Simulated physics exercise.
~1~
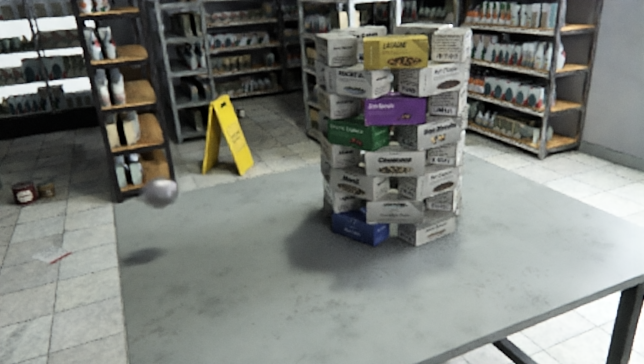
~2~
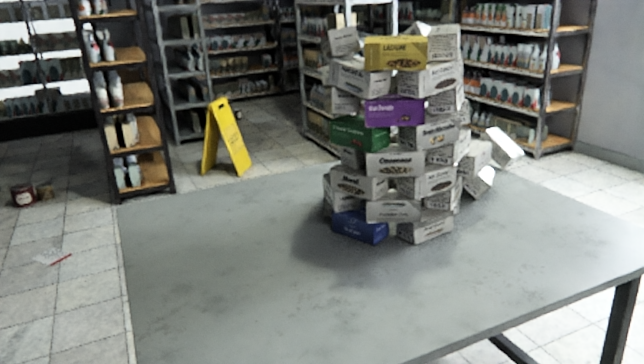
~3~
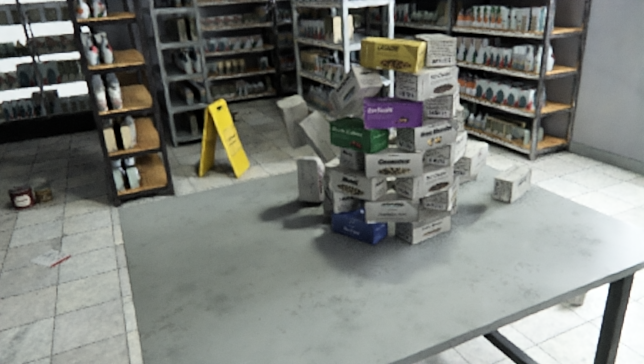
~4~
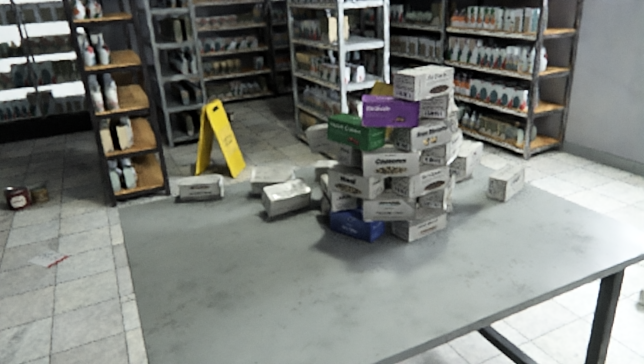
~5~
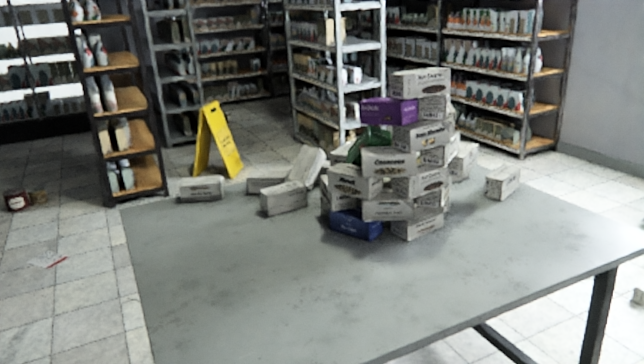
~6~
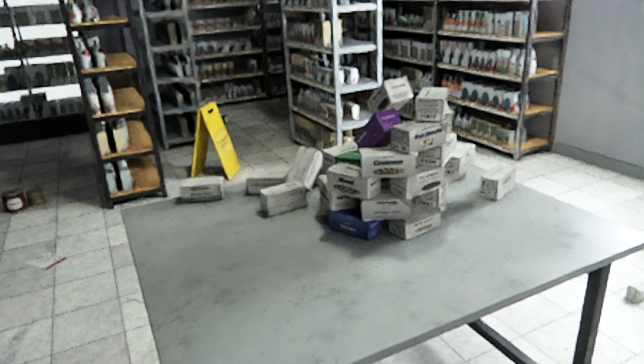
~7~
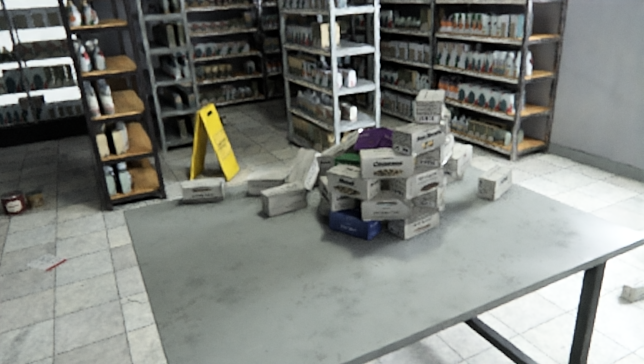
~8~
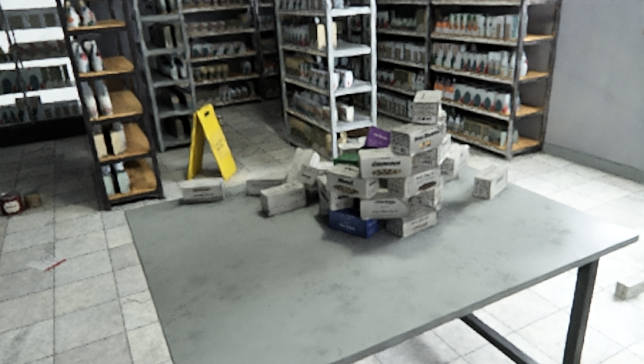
Shop floor with shelving, a flying ball striking a tower of tea packets on a table, upper layers tumbling, lower stack staying upright.
